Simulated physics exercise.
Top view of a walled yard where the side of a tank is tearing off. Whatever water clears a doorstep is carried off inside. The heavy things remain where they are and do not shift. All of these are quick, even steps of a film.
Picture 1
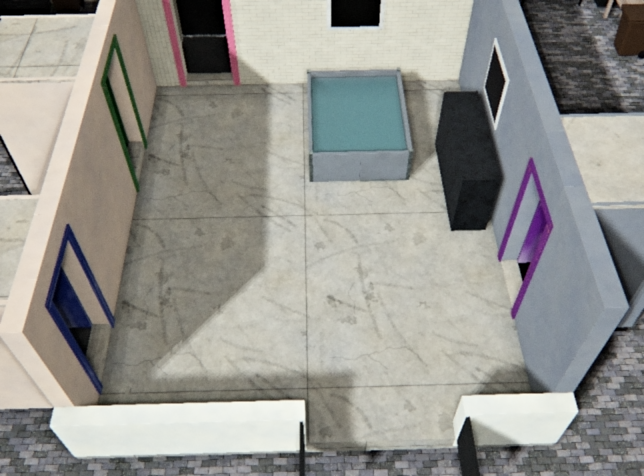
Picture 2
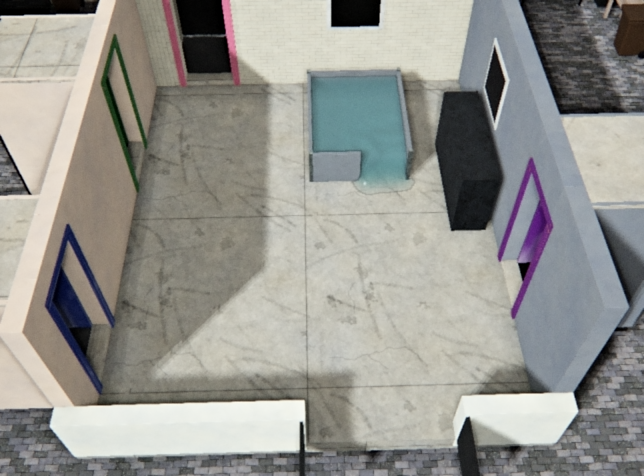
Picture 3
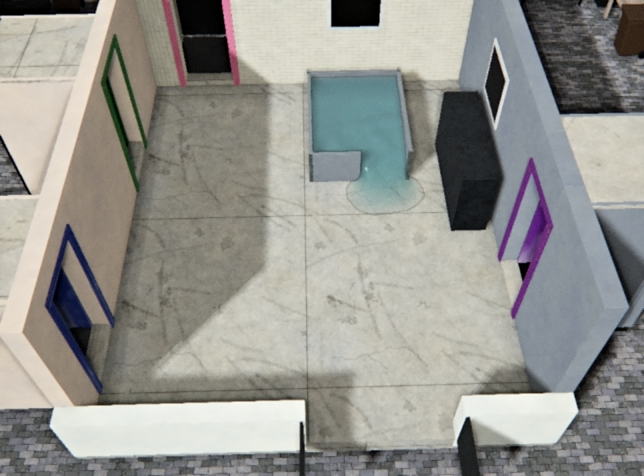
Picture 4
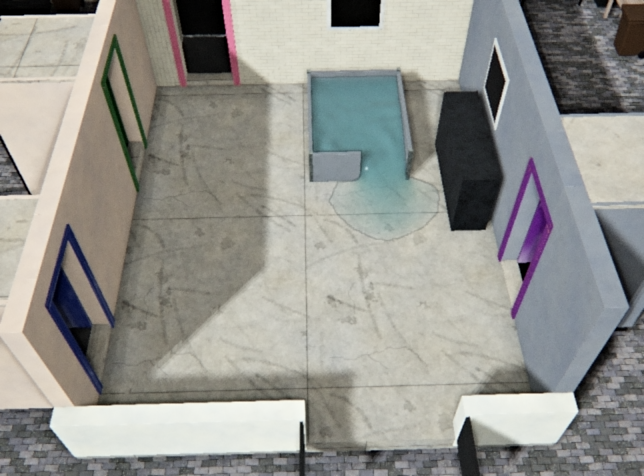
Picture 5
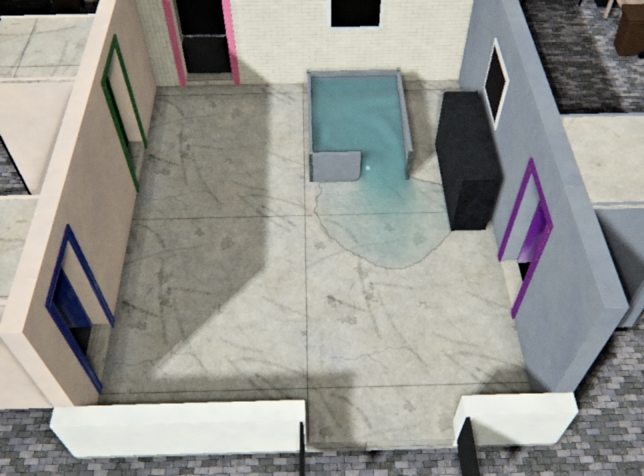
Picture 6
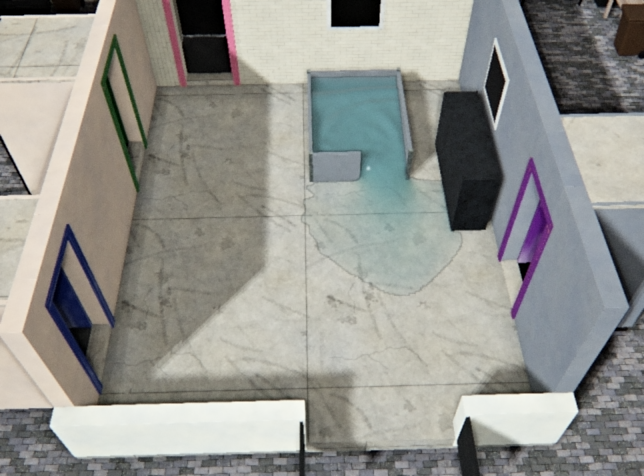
Teal water in a grey tank against the back wall of a walled yard, seen from high above by a still camera, sits level until the front's right part opens. A black block stands to its right, with blue and green doorways left, pink behind and purple right. The water pours through the gap and spreads forward over the pale marbled floor in a widening, thinning rounded sheet.
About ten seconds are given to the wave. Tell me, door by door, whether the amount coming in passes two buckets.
At the end, the blue door is going to stay inside the allowance, the pink door is going to stay inside the allowance, the green door is going to stay inside the allowance, the purple door is going to overshoot the allowance.
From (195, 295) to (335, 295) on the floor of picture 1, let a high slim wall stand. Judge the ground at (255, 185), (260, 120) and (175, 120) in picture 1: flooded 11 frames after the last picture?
Point by point: First not reached, second not reached, third not reached.
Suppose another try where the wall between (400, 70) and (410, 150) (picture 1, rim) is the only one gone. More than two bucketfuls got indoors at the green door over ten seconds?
At the green door, the inflow misses the threshold.
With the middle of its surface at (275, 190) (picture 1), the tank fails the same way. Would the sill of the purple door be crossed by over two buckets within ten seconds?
As I read it, the purple door remains within limits.
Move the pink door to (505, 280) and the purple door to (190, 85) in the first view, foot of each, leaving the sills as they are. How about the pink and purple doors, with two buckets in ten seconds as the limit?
I'd say the pink door falls short, while the purple door falls short.
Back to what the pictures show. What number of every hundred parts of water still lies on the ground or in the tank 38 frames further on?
74 % or so.
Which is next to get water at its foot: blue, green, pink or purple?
It is the one in purple.
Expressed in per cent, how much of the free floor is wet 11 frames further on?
Estimated share: About 40 %.
A moment on, water covers 25 % of the floor; the blue door not reached, the pink door not reached, the green door not reached, the purple door wet at the sill, nothing in.
Next, water covers 40 % of the floor; the blue door not reached, the pink door not reached, the green door not reached, the purple door under two buckets in.
Then, water covers 45 % of the floor; the blue door not reached, the pink door not reached, the green door not reached, the purple door under two buckets in.
Later, water covers 45 % of the floor; the blue door wet at the sill, nothing in, the pink door not reached, the green door not reached, the purple door over two buckets in.
In the end, water covers 60 % of the floor; the blue door wet at the sill, nothing in, the pink door not reached, the green door not reached, the purple door over two buckets in.
